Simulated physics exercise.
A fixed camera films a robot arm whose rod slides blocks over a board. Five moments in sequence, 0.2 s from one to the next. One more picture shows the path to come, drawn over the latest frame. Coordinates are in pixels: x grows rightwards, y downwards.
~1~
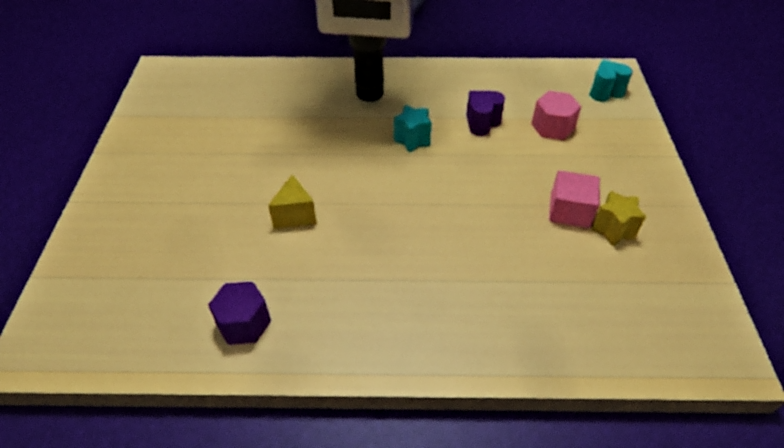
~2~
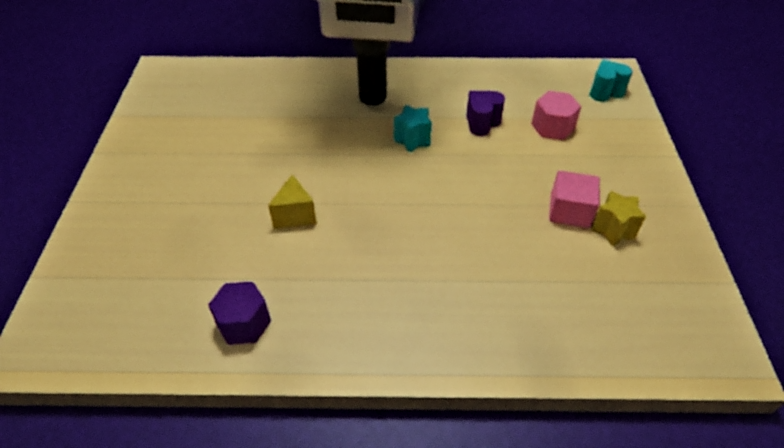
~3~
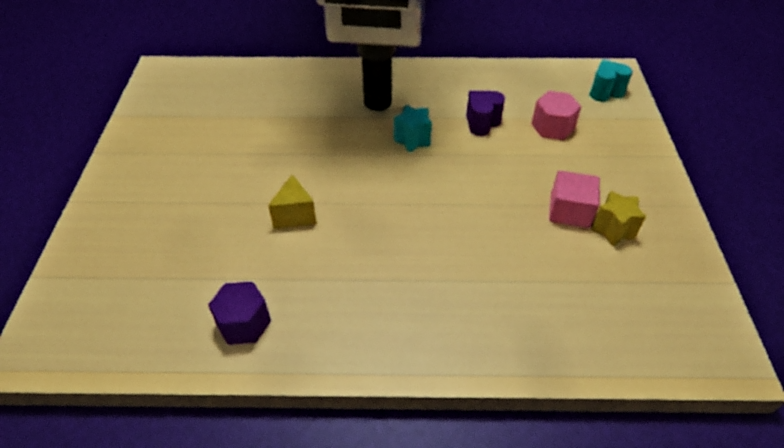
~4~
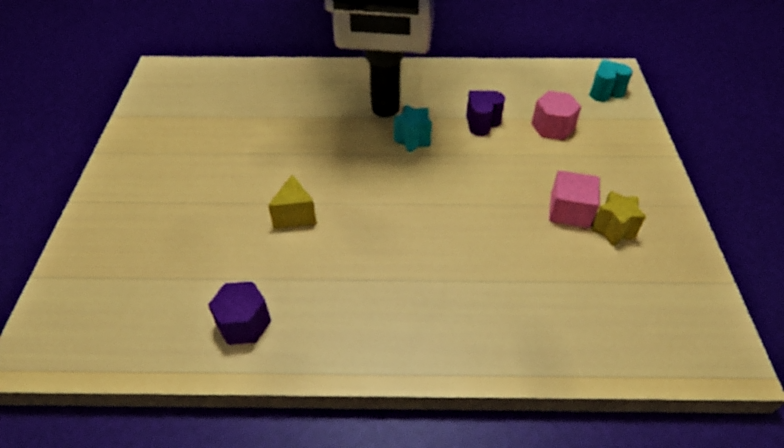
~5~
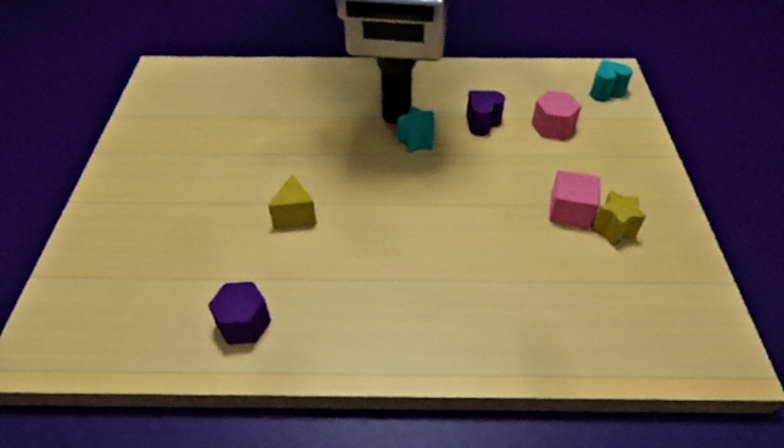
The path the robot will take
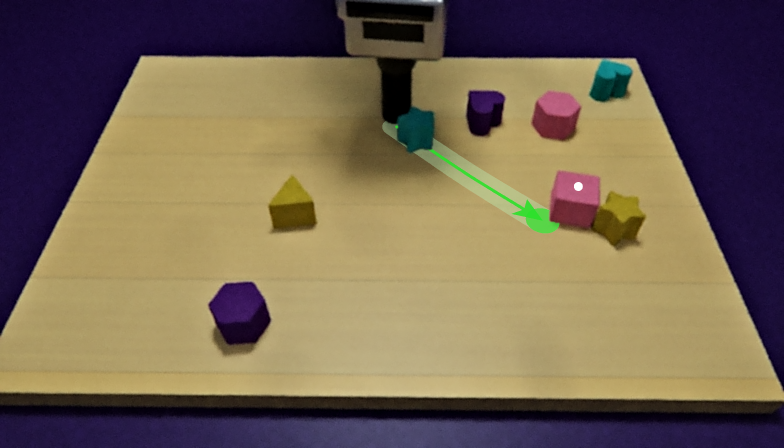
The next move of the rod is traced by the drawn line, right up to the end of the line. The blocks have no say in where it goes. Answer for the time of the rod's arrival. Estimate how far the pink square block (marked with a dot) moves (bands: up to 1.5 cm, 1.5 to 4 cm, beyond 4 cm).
I reckon it covers between 1.5 and 4 cm.
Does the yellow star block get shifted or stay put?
It shifts position.
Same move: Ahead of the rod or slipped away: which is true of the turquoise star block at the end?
Before the rod.
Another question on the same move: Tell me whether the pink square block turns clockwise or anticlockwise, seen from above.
Answer: Anticlockwise.
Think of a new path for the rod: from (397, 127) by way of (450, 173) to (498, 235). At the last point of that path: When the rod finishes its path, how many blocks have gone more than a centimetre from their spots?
My count: 1.
The line goes from (397, 127) directly to (543, 221); the dot is on the pink square block.
The first path, step by step. One third of the way, rod (440, 145); turquoise star block (464, 146).
Two thirds of the way, rod (491, 177); turquoise star block (518, 180).
At the end, rod (546, 210); turquoise star block (577, 215); purple heart unmoved; pink square block (613, 200), turned 35° anticlockwise; yellow star block (659, 211), turned 20° anticlockwise.
